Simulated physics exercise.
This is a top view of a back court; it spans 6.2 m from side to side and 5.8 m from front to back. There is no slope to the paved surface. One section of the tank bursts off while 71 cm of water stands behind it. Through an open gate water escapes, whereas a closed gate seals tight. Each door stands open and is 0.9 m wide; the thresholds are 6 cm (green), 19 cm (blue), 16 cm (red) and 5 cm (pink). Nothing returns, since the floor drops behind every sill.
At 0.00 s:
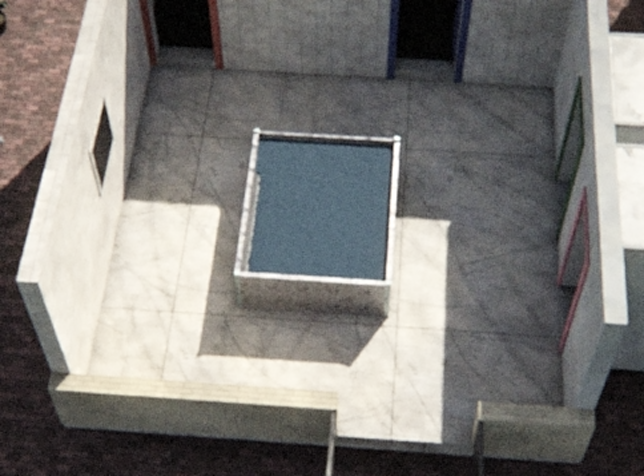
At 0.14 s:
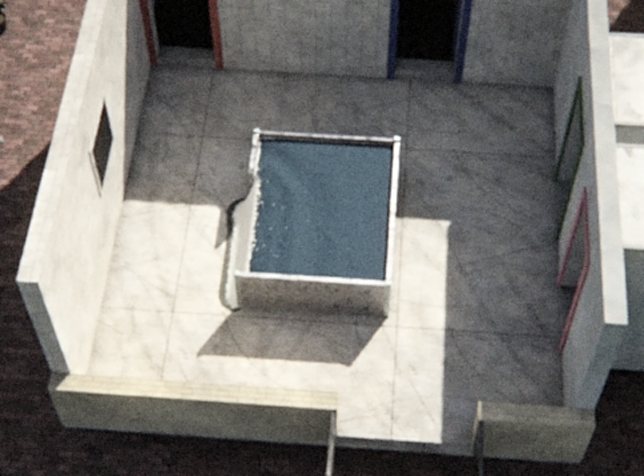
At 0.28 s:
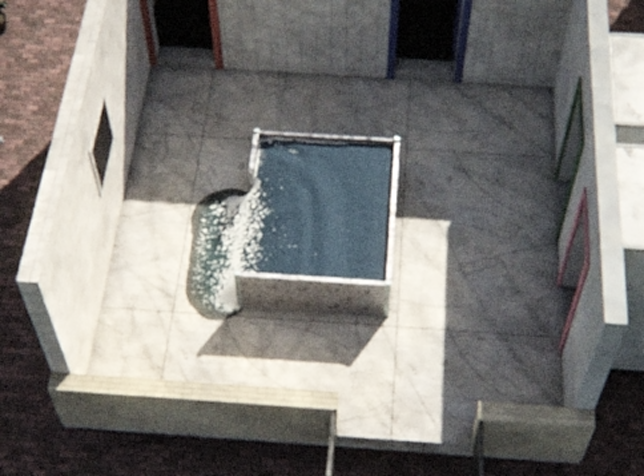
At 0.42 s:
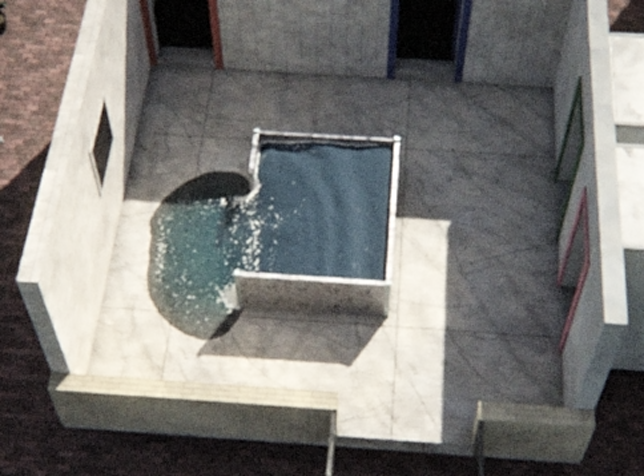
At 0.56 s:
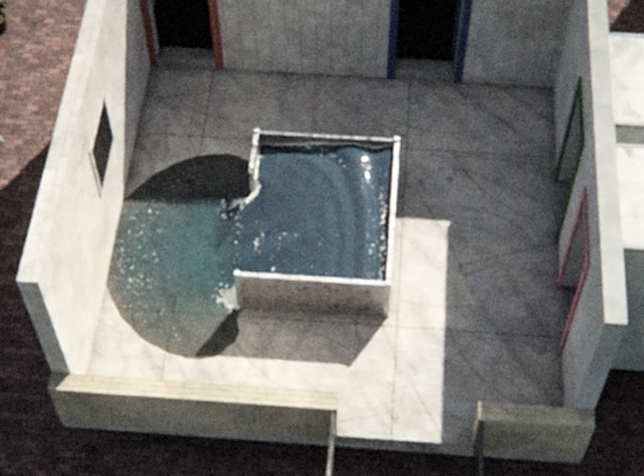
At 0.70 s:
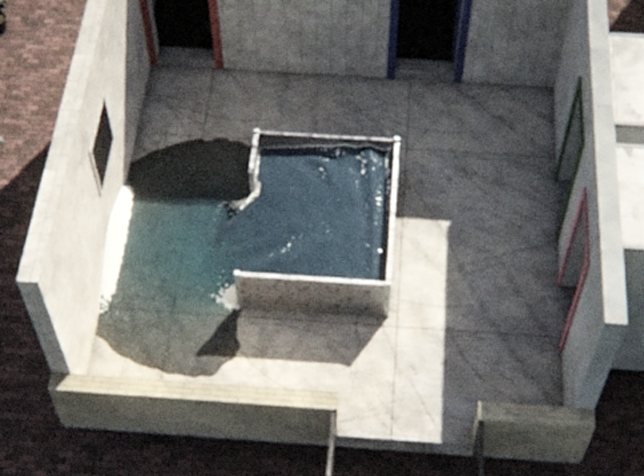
Water sits still in a square, raised tank in a walled, paved court, then bursts through the tank's left side. It pours onto the floor in a foaming, rounded sheet that widens leftward to the wall and spreads along it, while ripples cross the tank and its level drops slightly.
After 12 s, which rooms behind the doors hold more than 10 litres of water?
The green door overshoots the limit. The blue door undershoots the limit. The red door overshoots the limit. The pink door overshoots the limit.
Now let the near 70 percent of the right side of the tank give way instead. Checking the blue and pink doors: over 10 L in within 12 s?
So blue ends up short of it and pink ends up past the limit.
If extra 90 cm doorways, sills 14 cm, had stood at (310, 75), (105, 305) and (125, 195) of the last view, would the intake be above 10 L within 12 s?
Per doorway, in order: Insufficient / sufficient / sufficient.
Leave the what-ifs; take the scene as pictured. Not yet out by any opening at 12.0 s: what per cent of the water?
Roughly 78 per cent is still there.
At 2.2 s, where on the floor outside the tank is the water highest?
Spot: Approx. (85, 387).
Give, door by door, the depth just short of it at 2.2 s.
Measured in centimetres, the green door gives 0, the blue door 0, the red door 28 and the pink door 0.
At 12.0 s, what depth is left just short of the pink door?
7.5 cm or so.
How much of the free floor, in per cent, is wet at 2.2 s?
Close to 35 in a hundred parts are wet.
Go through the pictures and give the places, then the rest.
The tank at (320, 208) is whole and still, 71 cm deep, in the first picture.
Water pours out at (249, 245) and has run 0.9 m, to (242, 203); typically 9 cm deep outside, 71 cm at the tank's back, in the second picture.
The front is at (204, 310), 1.1 m from the gap at (249, 245); 1.3 m2 of floor is under water; 71 cm left at the back of the tank, in the third picture.
Water pours out at (249, 246) and has run 1.5 m, to (170, 202); typically 10 cm deep outside, 70 cm at the tank's back, in the fourth picture.
Water pours out at (249, 246) and has run 2.0 m, to (122, 209); typically 8 cm deep outside, 63 cm at the tank's back, in the fifth picture.
The front is at (98, 327), 2.3 m from the gap at (249, 246); 5.6 m2 of floor is under water; 60 cm left at the back of the tank, in the sixth picture.
After 1.4 s water covers 25 % of the floor and is deepest (50 cm) near (112, 259); green door not reached, blue door not reached, red door not reached, pink door not reached.
After 2.2 s water covers 35 % of the floor and is deepest (53 cm) near (85, 387); green door not reached, blue door not reached, red door 28 cm at the sill, 10 L in, pink door not reached.
After 3.5 s water covers 65 % of the floor and is deepest (30 cm) near (82, 400); green door not reached, blue door 3 cm at the sill, 0 L in, red door 25 cm at the sill, 75 L in, pink door not reached.
After 7.0 s water covers 95 % of the floor and is deepest (15 cm) near (555, 142); green door 11 cm at the sill, 16 L in, blue door 4 cm at the sill, 0 L in, red door 12 cm at the sill, 108 L in, pink door 13 cm at the sill, 126 L in.
After 12.0 s water covers 95 % of the floor and is deepest (12 cm) near (464, 401); green door 10 cm at the sill, 94 L in, blue door 10 cm at the sill, 0 L in, red door 7 cm at the sill, 109 L in, pink door 7 cm at the sill, 206 L in.
